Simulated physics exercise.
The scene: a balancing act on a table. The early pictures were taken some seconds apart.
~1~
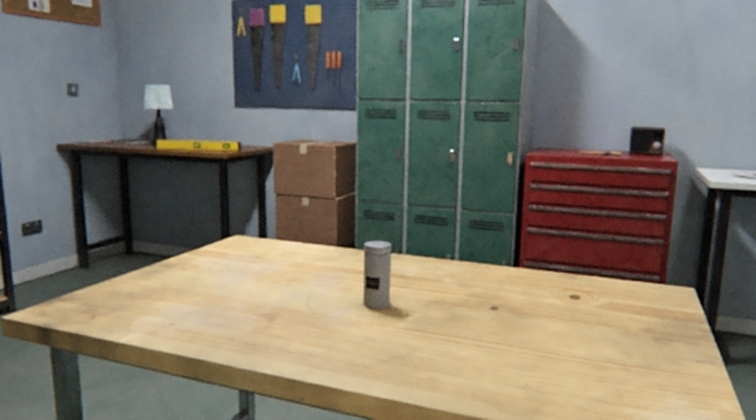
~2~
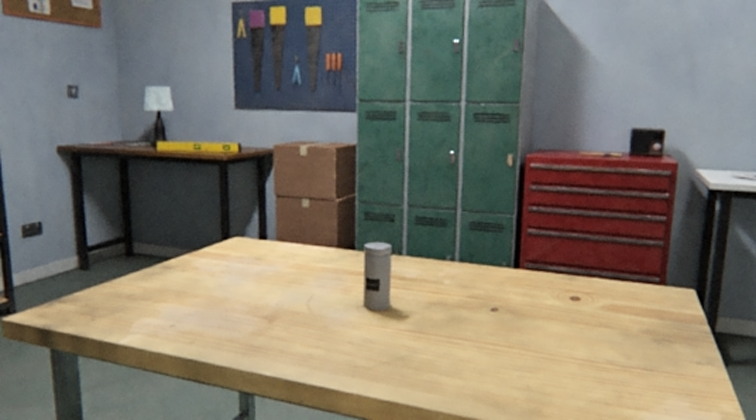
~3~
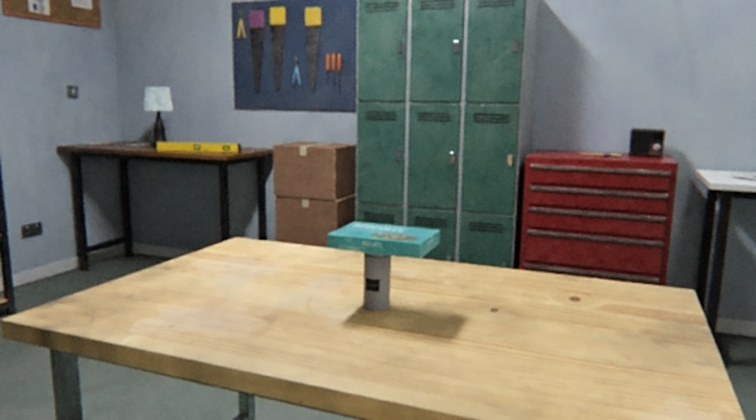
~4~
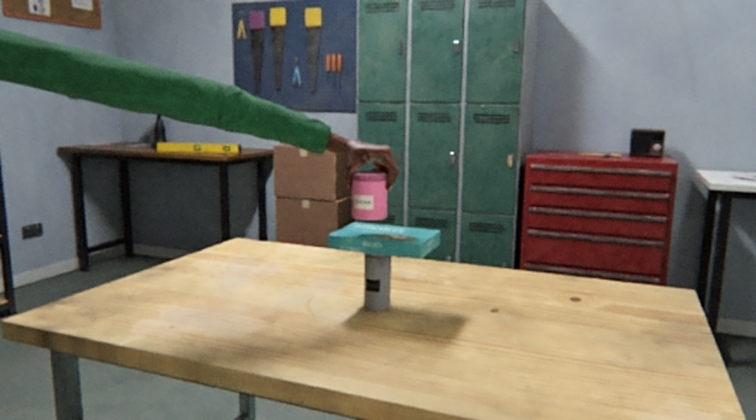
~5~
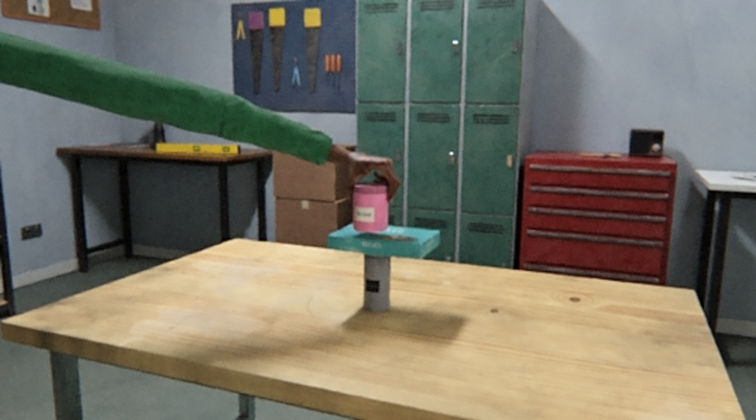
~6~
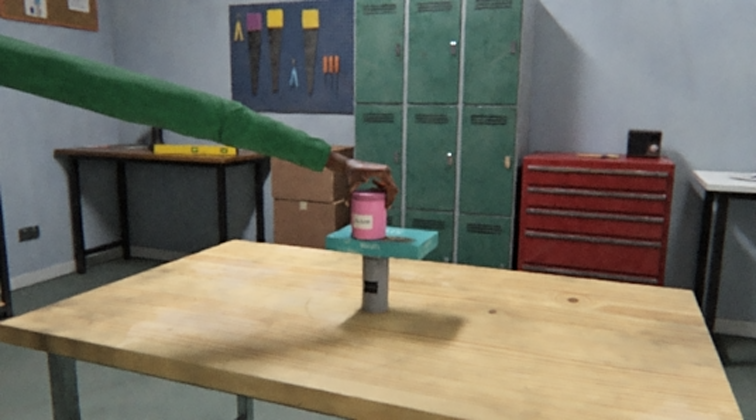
To begin with, a grey cylinder stands alone on a wooden table in a workshop, and then a turquoise packet appears lying flat across its top. Next, a green-sleeved arm reaches in from the left holding a pink jar above the packet, lowers it a short way and sets it down, fingers still on it.
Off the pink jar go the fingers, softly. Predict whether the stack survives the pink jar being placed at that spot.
Prediction: The stack survives.
Then, 0.70 s later than the last frame, all is still.
Then, 1.70 s later than the last frame, pink jar resting near (368, 215).
When it is over, all 3 as before. End places, in pixels of the last picture, pink jar near (367, 215). The stack holds.
